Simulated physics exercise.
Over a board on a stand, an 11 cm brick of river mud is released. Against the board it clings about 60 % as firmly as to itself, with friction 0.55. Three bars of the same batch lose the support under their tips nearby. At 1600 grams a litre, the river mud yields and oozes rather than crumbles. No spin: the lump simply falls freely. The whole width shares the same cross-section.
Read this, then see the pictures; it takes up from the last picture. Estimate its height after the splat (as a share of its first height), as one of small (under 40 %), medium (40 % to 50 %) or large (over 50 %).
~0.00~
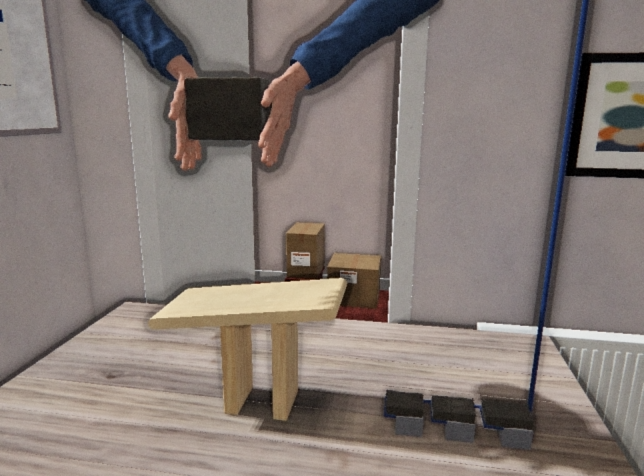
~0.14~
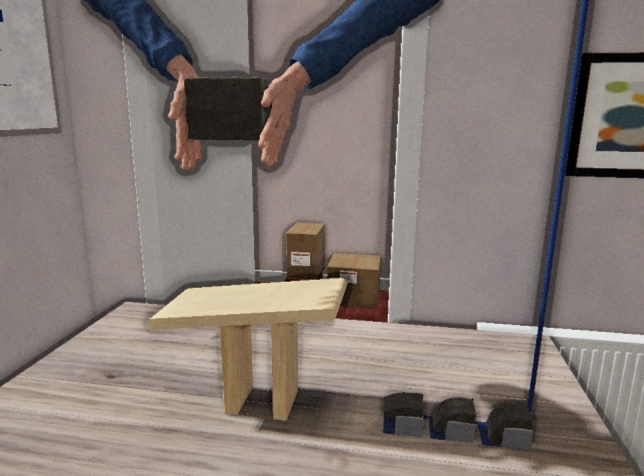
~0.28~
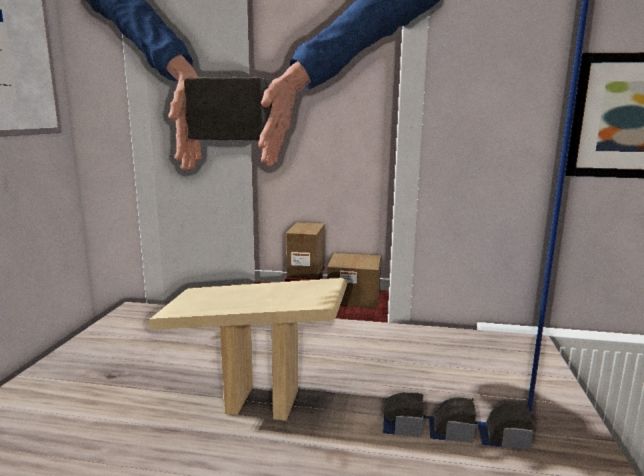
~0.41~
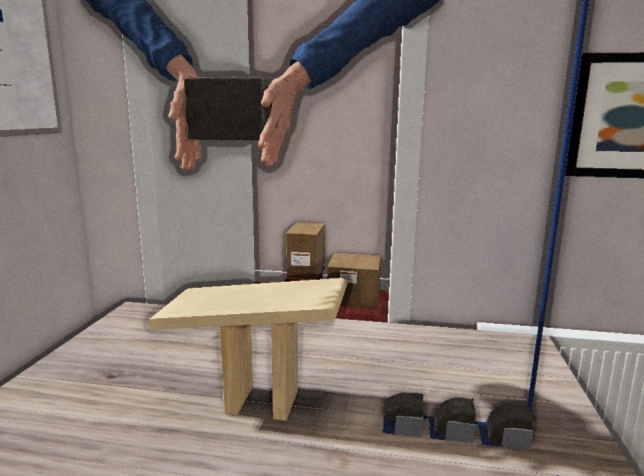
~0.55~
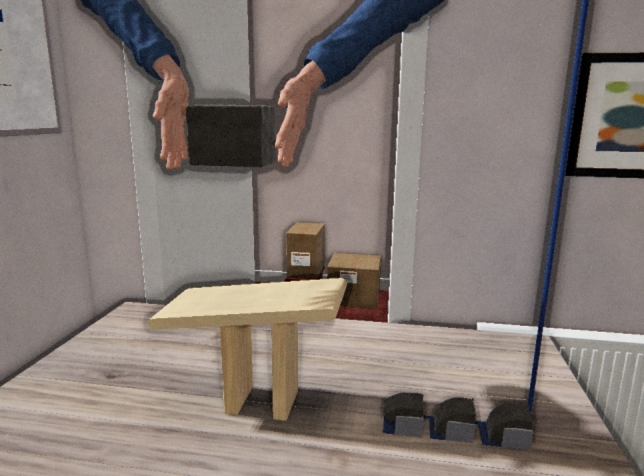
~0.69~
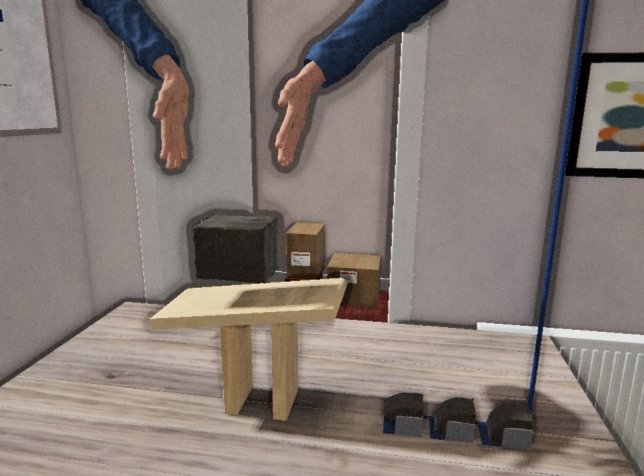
Outcome: Bottom band, under 40 percent.
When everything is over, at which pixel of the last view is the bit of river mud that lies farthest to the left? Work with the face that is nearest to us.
Roughly at (150, 314).
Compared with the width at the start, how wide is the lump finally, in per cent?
Near 270 % by the end.
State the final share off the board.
Around 20 per cent lies off the board in the end.
After 0.80 s, it stands 41 % of its first height and 2 % has gone off the board.
After 0.93 s, it stands 37 % of its first height and 16 % has gone off the board.
After 1.07 s, it stands 37 % of its first height and 22 % has gone off the board.
After 1.20 s, it stands 37 % of its first height and 22 % has gone off the board.
After 1.30 s, at the end, it stands 37 % of its first height and 22 % has gone off the board.
